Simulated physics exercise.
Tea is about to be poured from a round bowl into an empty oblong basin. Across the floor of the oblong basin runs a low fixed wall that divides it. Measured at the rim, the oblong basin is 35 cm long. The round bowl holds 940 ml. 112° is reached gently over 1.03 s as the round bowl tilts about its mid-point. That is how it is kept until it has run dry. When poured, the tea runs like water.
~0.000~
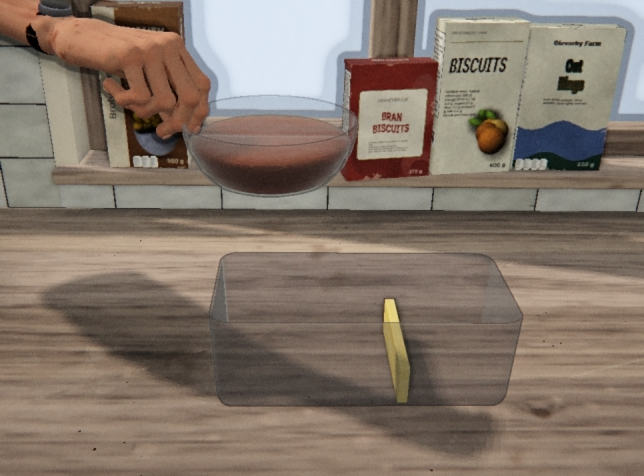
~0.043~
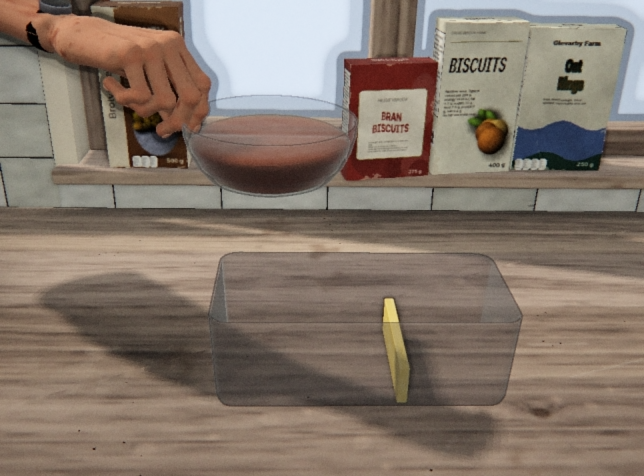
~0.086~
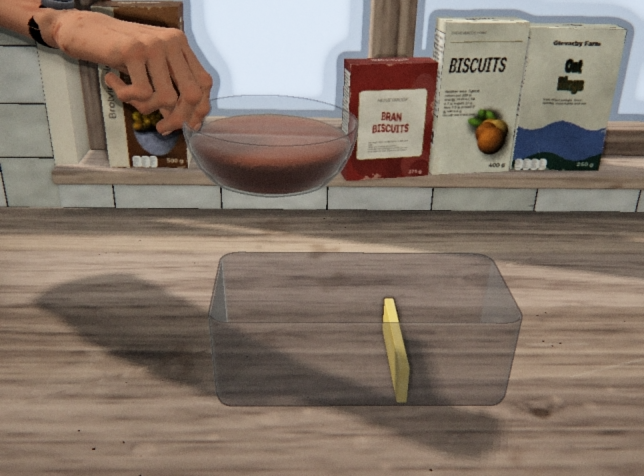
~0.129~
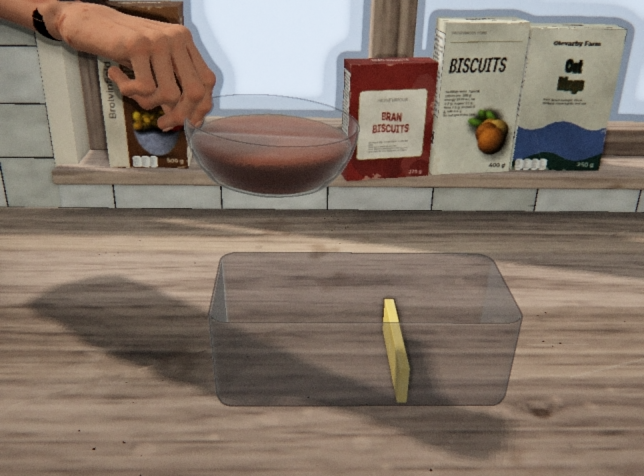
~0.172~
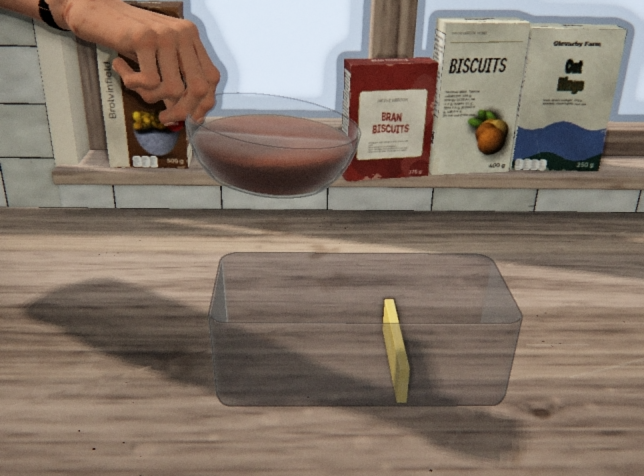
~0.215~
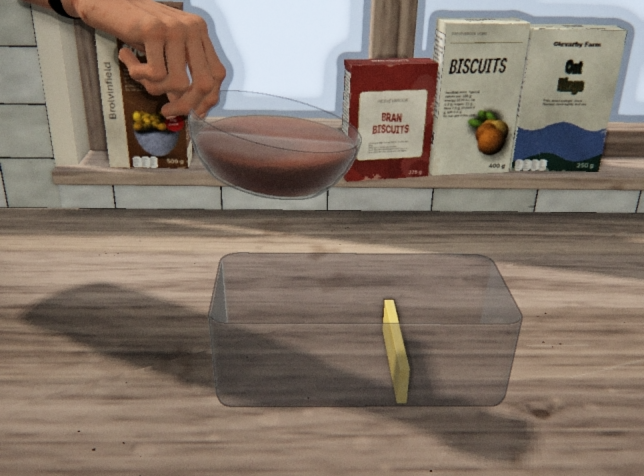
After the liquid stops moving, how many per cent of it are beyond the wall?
About 48 per cent.
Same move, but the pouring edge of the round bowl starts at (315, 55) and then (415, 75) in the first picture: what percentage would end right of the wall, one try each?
In order, 15 and 70 per cent.
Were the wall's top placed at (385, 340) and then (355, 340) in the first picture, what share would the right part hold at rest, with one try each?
In order, 55 and 75 per cent.
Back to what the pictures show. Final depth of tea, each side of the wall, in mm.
Left about 14 mm, right about 24 mm.
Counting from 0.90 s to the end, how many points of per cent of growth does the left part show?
That amounts to roughly 4 per cent of the whole.
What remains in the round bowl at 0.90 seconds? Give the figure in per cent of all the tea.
About 0 % is still there.
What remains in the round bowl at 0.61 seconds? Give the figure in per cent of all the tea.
Roughly 34 %.
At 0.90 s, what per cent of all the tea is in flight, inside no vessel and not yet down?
6 in a hundred, give or take.
Then, 0.61 s in, the tilt is 72° and 35 per cent is still to pour, 4 is left of the wall and 14 right of it.
Then, 0.90 s in, the tilt is 108° and 0 per cent is still to pour, 46 is left of the wall and 48 right of it.
Then, 1.20 s in, the tilt is 112° and 0 per cent is still to pour, 50 is left of the wall and 48 right of it.
Then, 1.53 s in, the tilt is 112° and 0 per cent is still to pour, 50 is left of the wall and 48 right of it.
Finally, 50 per cent lies left of the wall, 48 right of it and 2 outside.
